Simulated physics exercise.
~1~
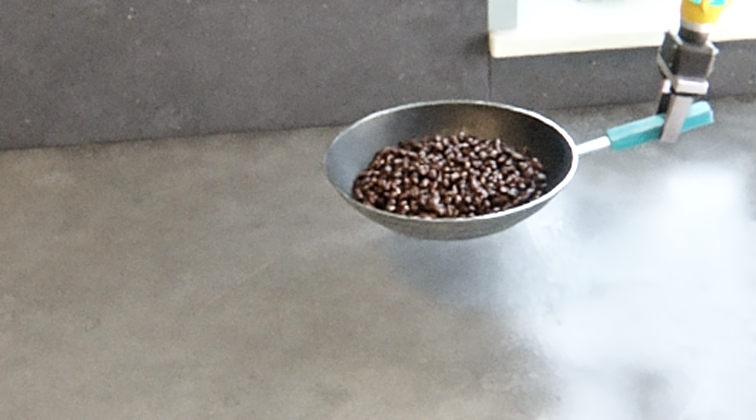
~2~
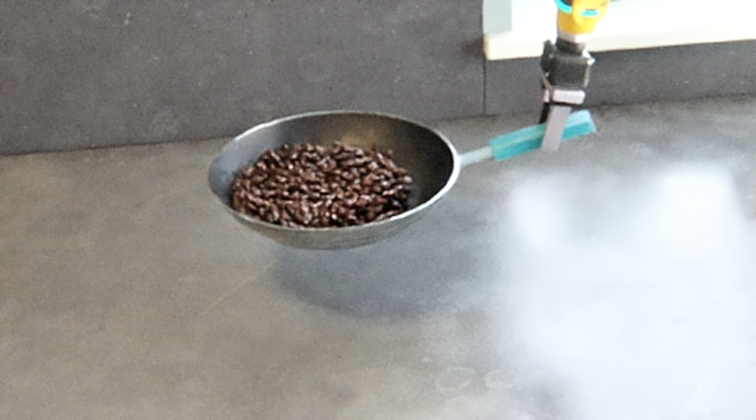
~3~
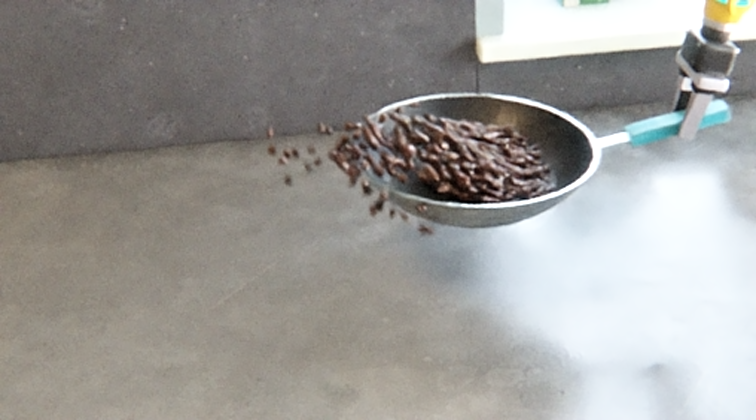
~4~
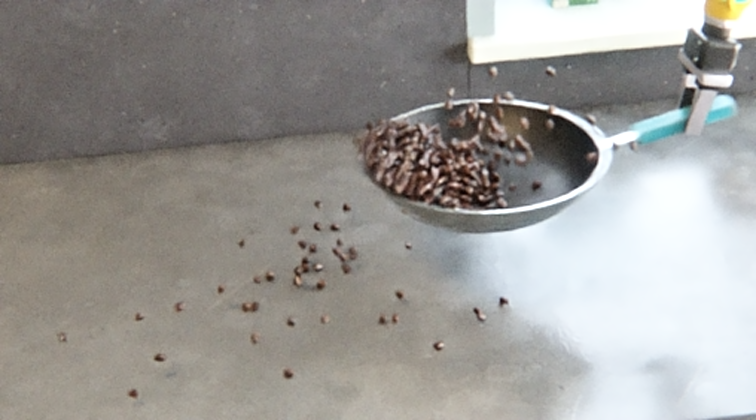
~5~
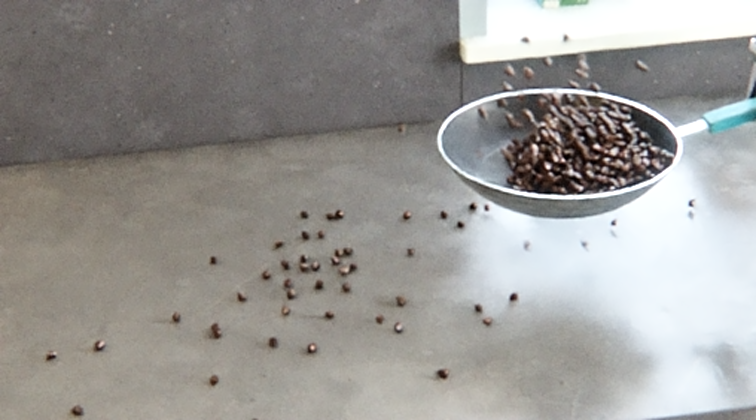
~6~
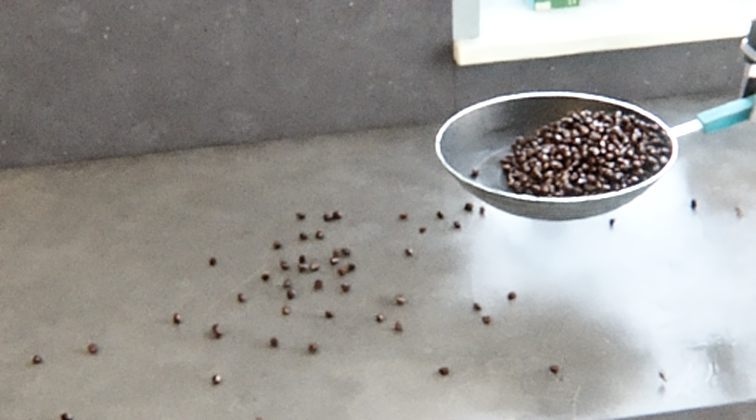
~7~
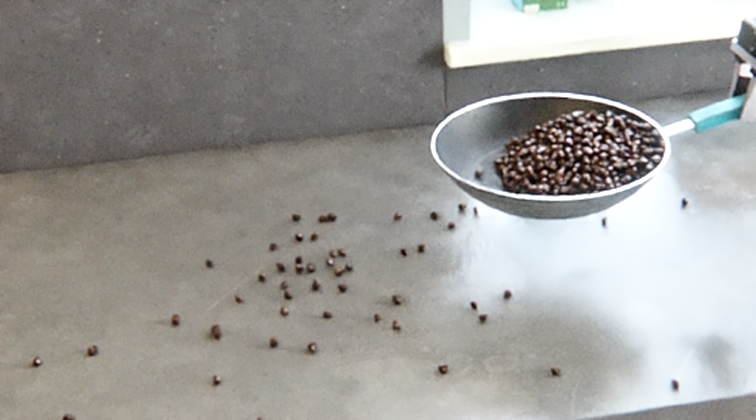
A frying pan of dark beans held by a robot arm jerks left, then right, spilling some beans onto the grey counter.
